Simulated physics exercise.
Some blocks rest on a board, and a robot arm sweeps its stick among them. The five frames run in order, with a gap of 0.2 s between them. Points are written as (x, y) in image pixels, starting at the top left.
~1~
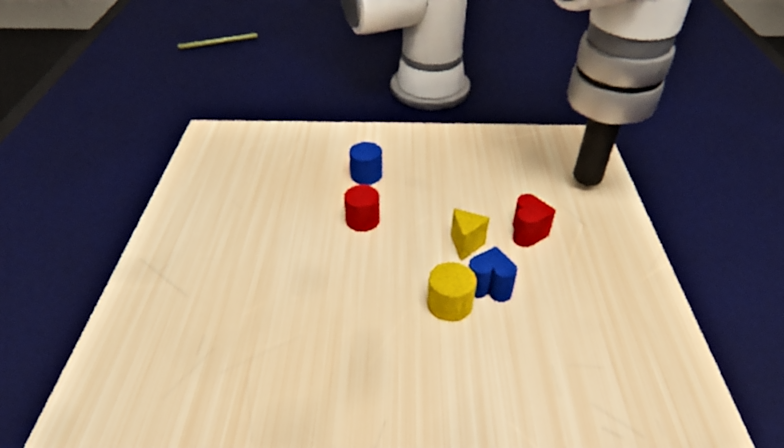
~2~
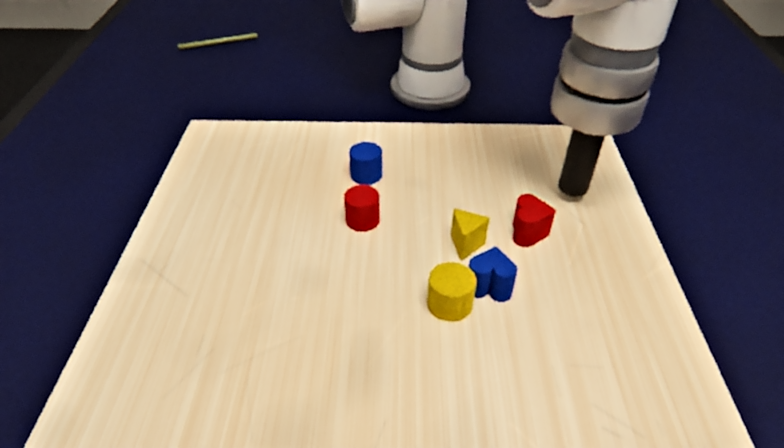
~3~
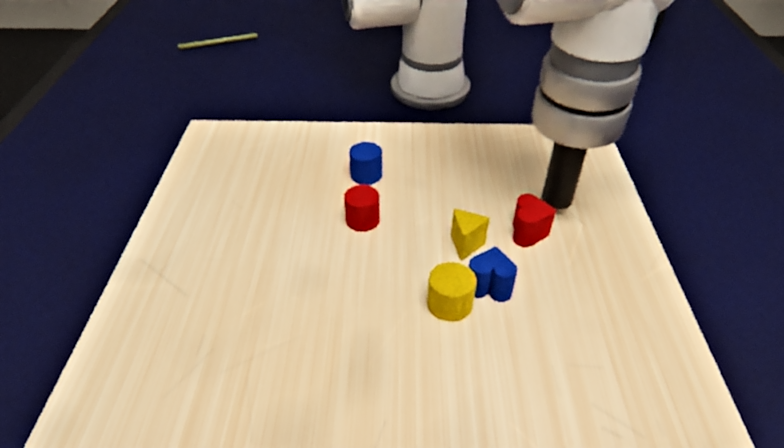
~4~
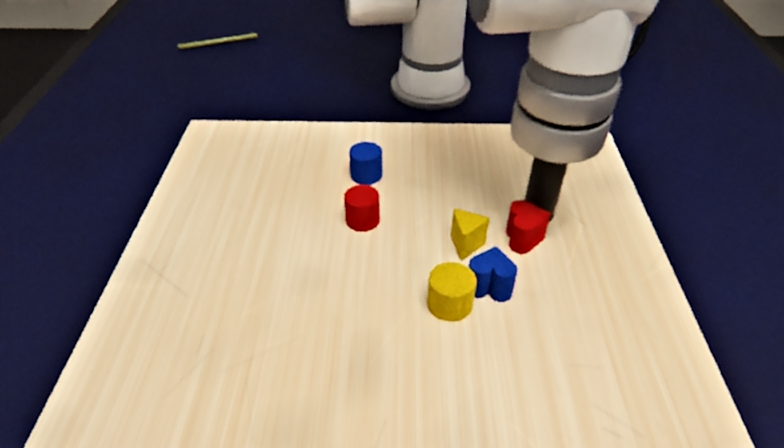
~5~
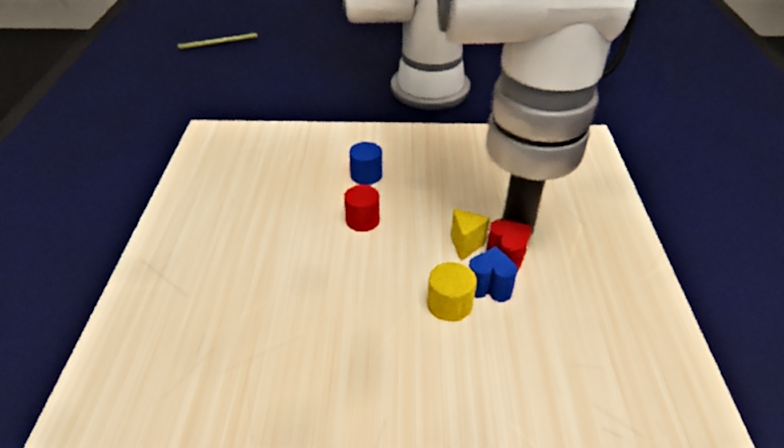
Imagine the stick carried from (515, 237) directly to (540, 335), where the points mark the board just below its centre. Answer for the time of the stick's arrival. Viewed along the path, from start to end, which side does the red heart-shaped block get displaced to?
It moves off to the right.
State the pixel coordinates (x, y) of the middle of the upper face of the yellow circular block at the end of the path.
The centre of its top will be at (430, 286).
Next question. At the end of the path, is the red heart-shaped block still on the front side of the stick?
Final answer: No.
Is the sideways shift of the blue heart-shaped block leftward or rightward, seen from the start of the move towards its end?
Moves right.
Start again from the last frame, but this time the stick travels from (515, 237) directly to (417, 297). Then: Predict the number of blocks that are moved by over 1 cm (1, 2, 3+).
Blocks displaced: At least 3.
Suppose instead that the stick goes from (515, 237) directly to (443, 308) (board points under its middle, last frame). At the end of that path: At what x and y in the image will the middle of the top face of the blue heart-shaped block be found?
I predict (493, 296).
On the path given first. One third of the way, stick (525, 258); yellow circular block (442, 283); blue heart-shaped block (488, 277), turned 25° clockwise; red heart-shaped block (517, 263).
Two thirds of the way, stick (534, 291); yellow circular block (430, 286); blue heart-shaped block (475, 290), turned 65° clockwise; red heart-shaped block (514, 294), turned 45° clockwise.
At the end, stick (543, 327); yellow circular block (430, 286); yellow triangular block in place; blue heart-shaped block (473, 292), turned 75° clockwise; red heart-shaped block (508, 310), turned 70° clockwise.
